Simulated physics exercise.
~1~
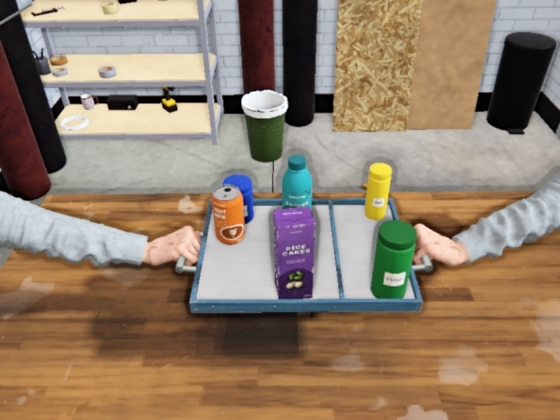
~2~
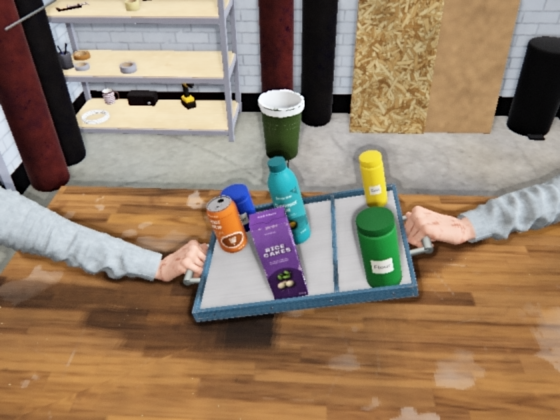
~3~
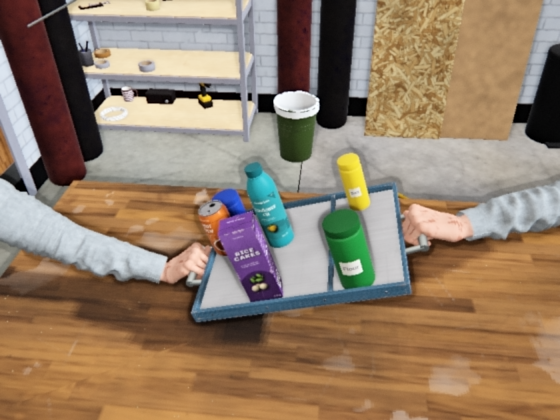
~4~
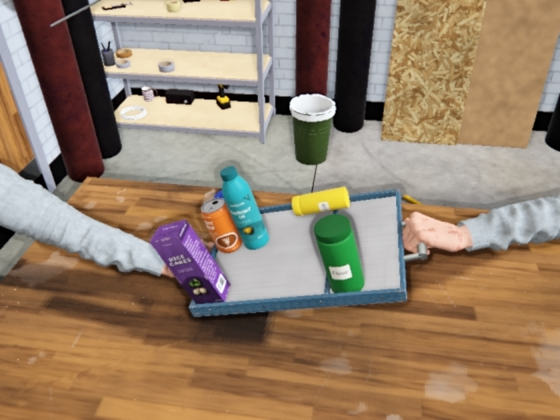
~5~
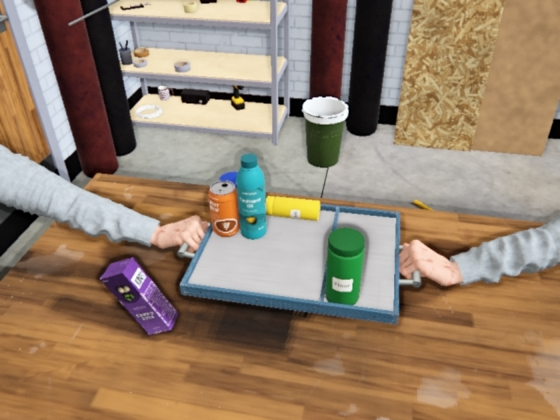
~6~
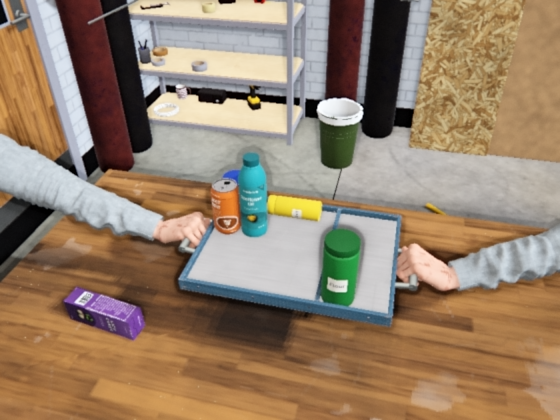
The clip shows two hands tilting a tray of containers down to the left, then levelling it; the containers lean and slide, the yellow shaker tips over, and the purple carton falls off, ending on its side on the table while the others stay on the tray.
